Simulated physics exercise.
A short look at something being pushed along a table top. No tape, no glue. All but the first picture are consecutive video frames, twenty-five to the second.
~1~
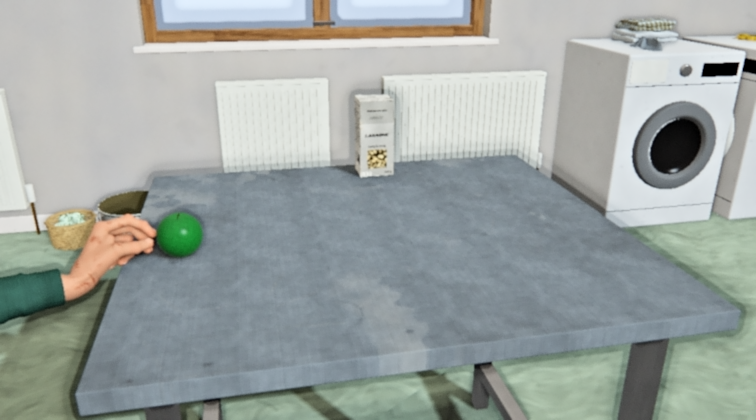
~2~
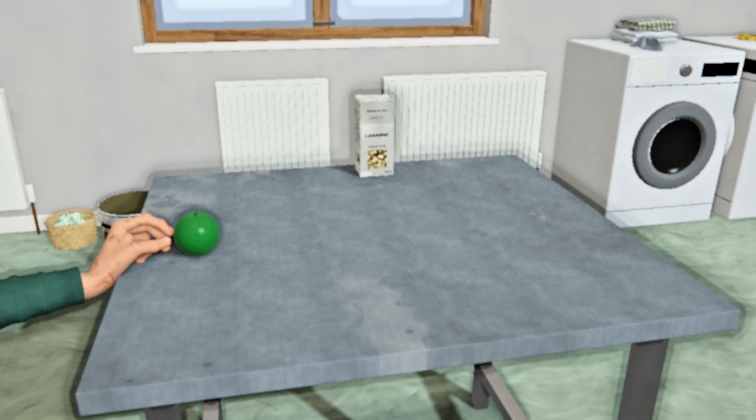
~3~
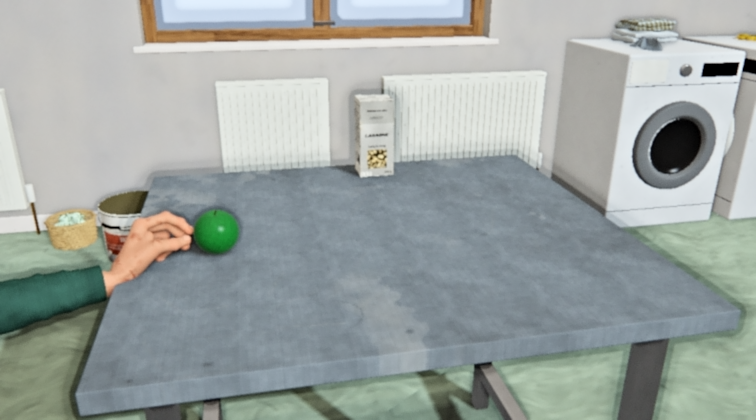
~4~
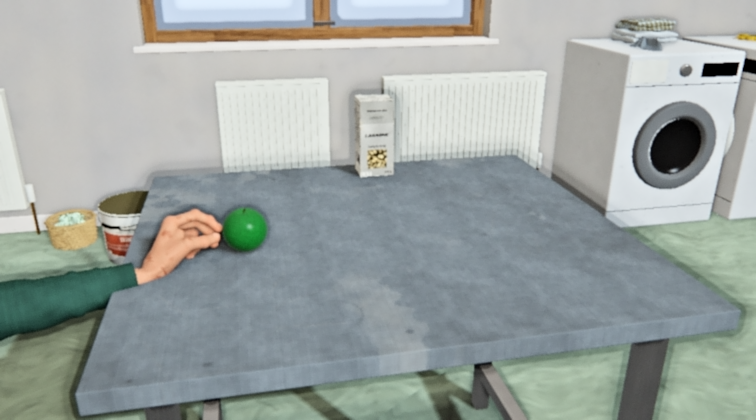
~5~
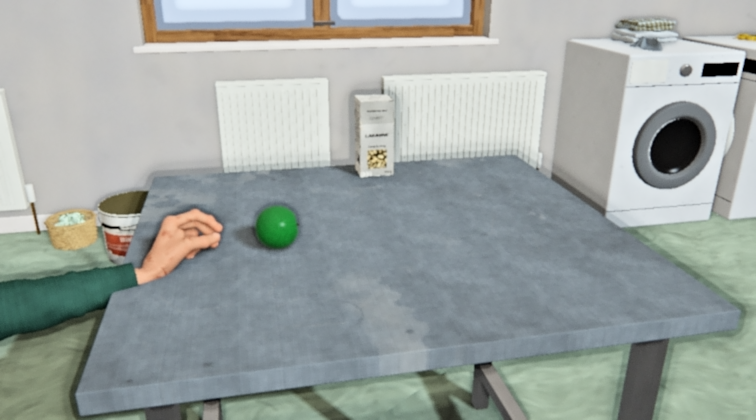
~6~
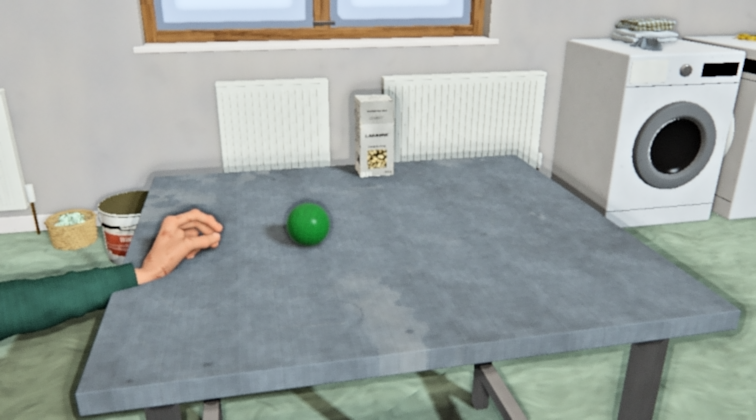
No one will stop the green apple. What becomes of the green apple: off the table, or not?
The green apple goes over the edge.
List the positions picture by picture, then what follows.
Under the hand; green apple (179, 235), in the first picture.
Under the hand; green apple (197, 233), in the second picture.
Under the hand; green apple (216, 232), in the third picture.
Green apple (245, 230), in the fourth picture.
Green apple (277, 227) shifted about its own width, in the fifth picture.
Green apple (308, 225) shifted about its own width, in the sixth picture.
Then, 0.20 s on from there, green apple shifted well along near (451, 213).
Then, 0.60 s on from there, green apple now off the table.
Then, 0.80 s on from there, things are still on the move.
Then, 1.10 s on from there, as before.
In the end, off the table, green apple.
